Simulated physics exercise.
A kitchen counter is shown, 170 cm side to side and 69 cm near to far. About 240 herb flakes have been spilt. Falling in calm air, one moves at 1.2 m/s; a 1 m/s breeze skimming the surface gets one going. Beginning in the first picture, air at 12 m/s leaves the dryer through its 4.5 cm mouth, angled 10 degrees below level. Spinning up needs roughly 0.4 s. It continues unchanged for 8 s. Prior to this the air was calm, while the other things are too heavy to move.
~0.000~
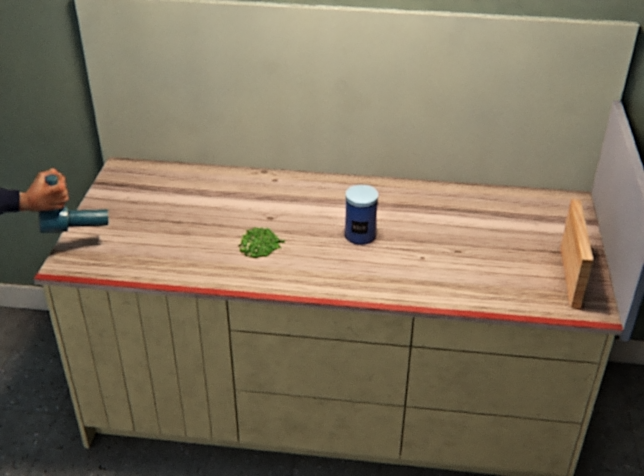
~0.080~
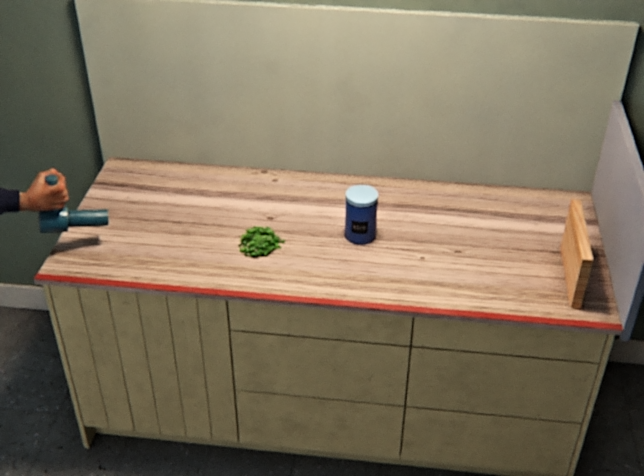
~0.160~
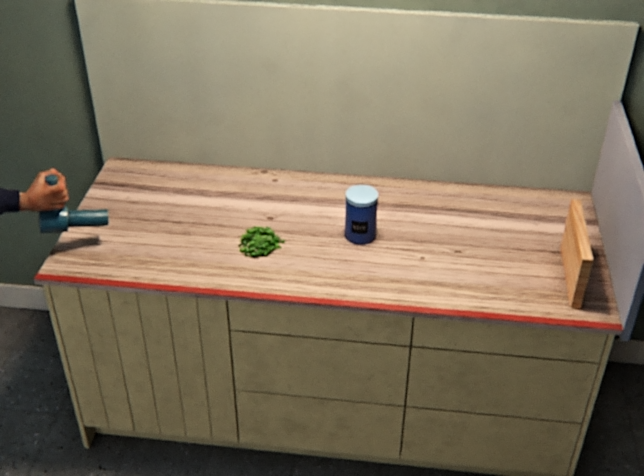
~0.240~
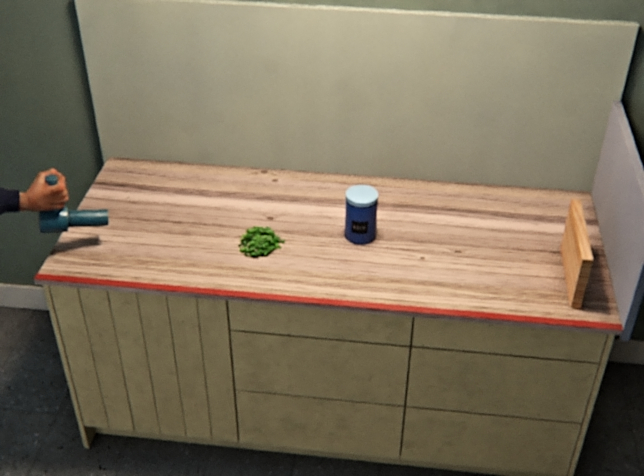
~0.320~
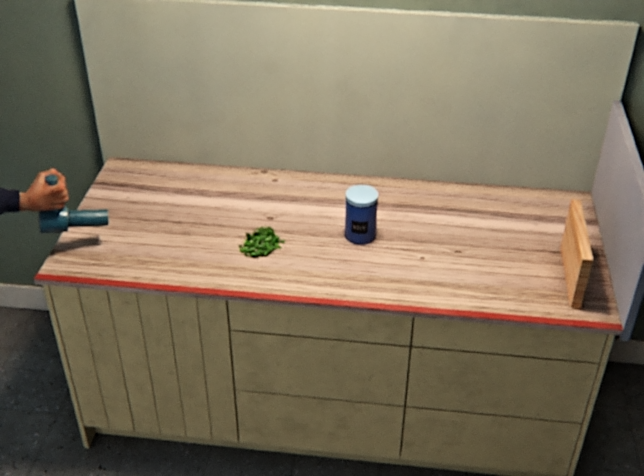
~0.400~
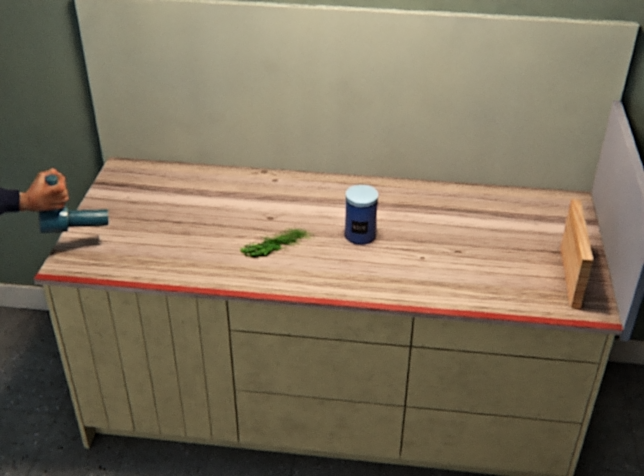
To begin with, a hand at the left points a teal dryer over a wooden counter, where a small pile of green herb flakes lies still near a blue jar. Then a few flakes shift slightly rightward, and finally the pile stretches into a streak reaching toward the jar.
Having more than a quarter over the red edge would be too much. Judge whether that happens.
That edge takes no more than a quarter.
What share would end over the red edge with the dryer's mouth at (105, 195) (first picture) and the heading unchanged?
Then the share would be close to 0 percent.
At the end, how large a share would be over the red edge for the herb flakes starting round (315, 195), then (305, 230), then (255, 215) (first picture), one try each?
Going through the three spots in order, you'd get 60 percent, 30 percent and 60 percent.
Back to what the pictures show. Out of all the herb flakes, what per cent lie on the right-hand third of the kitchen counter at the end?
I'd estimate around 80 per cent.
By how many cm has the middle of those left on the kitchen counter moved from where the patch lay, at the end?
The middle ends up about 70 cm from the start.
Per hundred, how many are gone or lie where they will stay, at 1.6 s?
Near 2 %.
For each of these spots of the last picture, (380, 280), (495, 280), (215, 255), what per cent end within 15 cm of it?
First spot near 10 %, second near 50 %, third near 0 %.
After 1.6 s the count stands so, 0 % are over the red edge; the middle of those still in play is near (423, 261).
After 2.6 s the count stands so, 1 % are over the red edge; the middle of those still in play is near (465, 265).
After 4.4 s the count stands so, 1 % are over the red edge; the middle of those still in play is near (469, 262).
After 8.0 s, at the end, 1 % are over the red edge; the middle of those still in play is near (495, 263).
